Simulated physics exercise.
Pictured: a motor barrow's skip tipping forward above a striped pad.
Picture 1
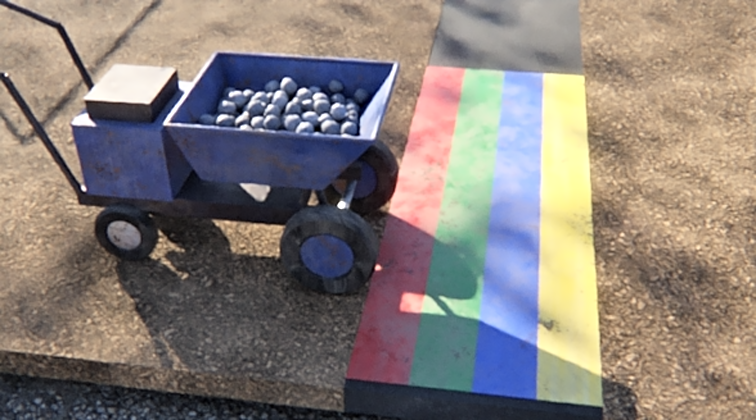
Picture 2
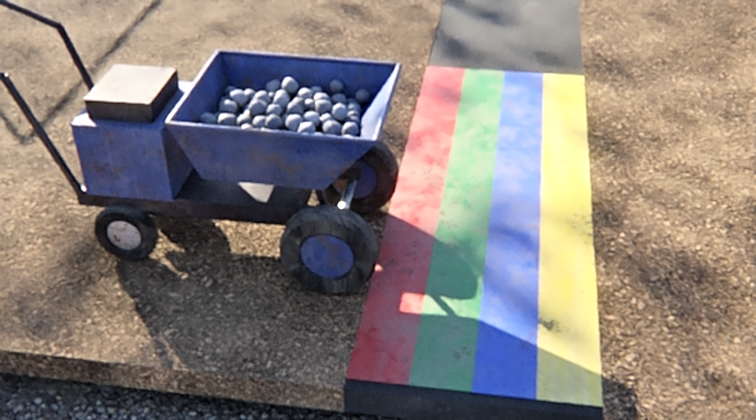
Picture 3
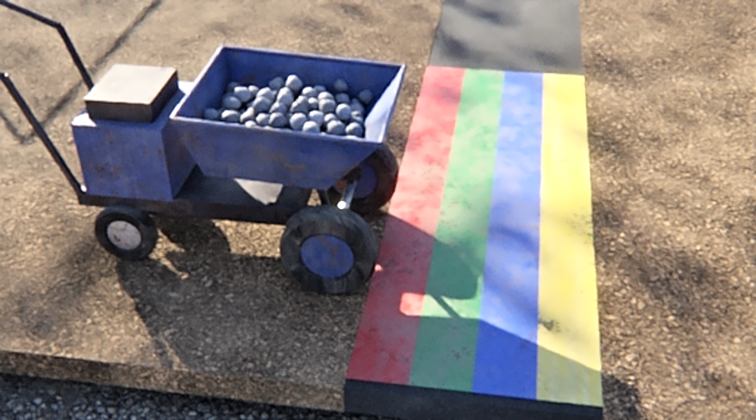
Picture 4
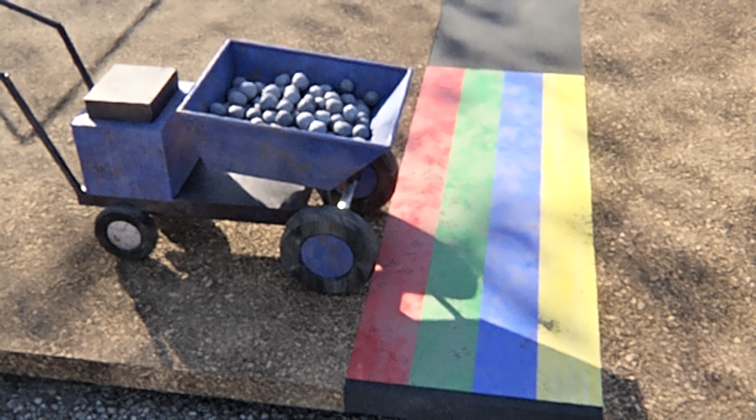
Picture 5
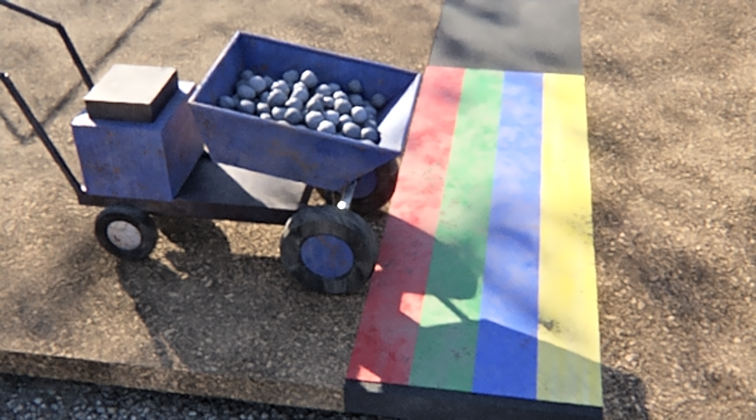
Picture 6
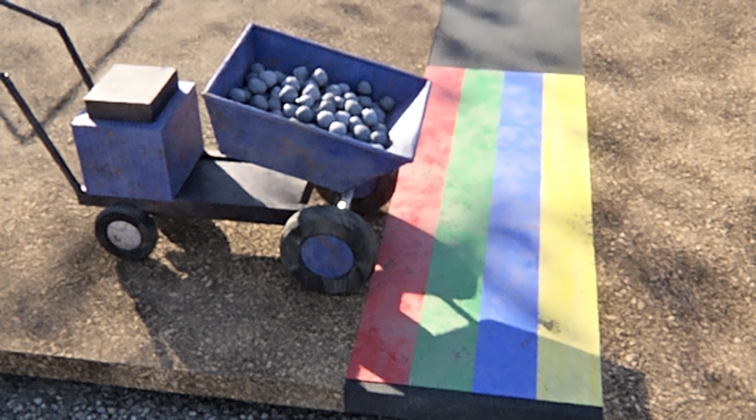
A blue skip full of round grey cobbles sat level on a small motor barrow, then tilted gradually forward to the right, beside a pad striped red, green, blue and yellow.
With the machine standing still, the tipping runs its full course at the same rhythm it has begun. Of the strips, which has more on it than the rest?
I would say the blue one.
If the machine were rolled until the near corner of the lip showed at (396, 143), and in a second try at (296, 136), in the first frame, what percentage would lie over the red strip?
0 and 20 percent, in that order.
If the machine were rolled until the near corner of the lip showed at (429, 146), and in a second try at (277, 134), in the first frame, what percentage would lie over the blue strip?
10 % and 20 %.
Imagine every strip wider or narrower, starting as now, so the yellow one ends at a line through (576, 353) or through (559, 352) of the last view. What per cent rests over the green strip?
In order, 0 % and 0 %.
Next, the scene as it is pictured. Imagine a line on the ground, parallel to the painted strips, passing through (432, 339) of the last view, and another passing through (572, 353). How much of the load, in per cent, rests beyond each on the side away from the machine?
First roughly 90 percent, then 20 percent.
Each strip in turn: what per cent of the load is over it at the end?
Red strip about 0 per cent, green strip about 5 per cent, blue strip about 45 per cent, yellow strip about 25 per cent.
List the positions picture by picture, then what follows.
In the first frame, lip of the skip (373, 141), level; top of the load (301, 120), round cobbles; red strip (389, 328); green strip (448, 335); blue strip (508, 341); yellow strip (569, 347).
In the second frame, lip of the skip (375, 142), level; top of the load (302, 120).
In the third frame, lip of the skip (380, 144), tipped barely; top of the load (276, 116).
In the fourth frame, lip of the skip (389, 148), tipped a little; top of the load (282, 113).
In the fifth frame, lip of the skip (399, 154), tipped a little; top of the load (267, 108).
In the sixth frame, lip of the skip (411, 161), tipped clearly; top of the load (277, 103); red strip (389, 328); green strip (448, 335); blue strip (508, 341); yellow strip (569, 347).
Just after the last frame, skip tipped steeply; every one in the skip.
A moment on, skip tipped right over; the larger part in the skip; roughly a quarter over the blue strip; just a few over the yellow strip.
Further on, skip tipped right over; about a tenth in the skip; about a tenth over the green strip; roughly half over the blue strip; roughly a quarter over the yellow strip; about a tenth off the paint.
When it is over, skip tipped right over; about a tenth in the skip; not one over the red strip; about a tenth over the green strip; roughly half over the blue strip; roughly a quarter over the yellow strip; about a tenth off the paint.
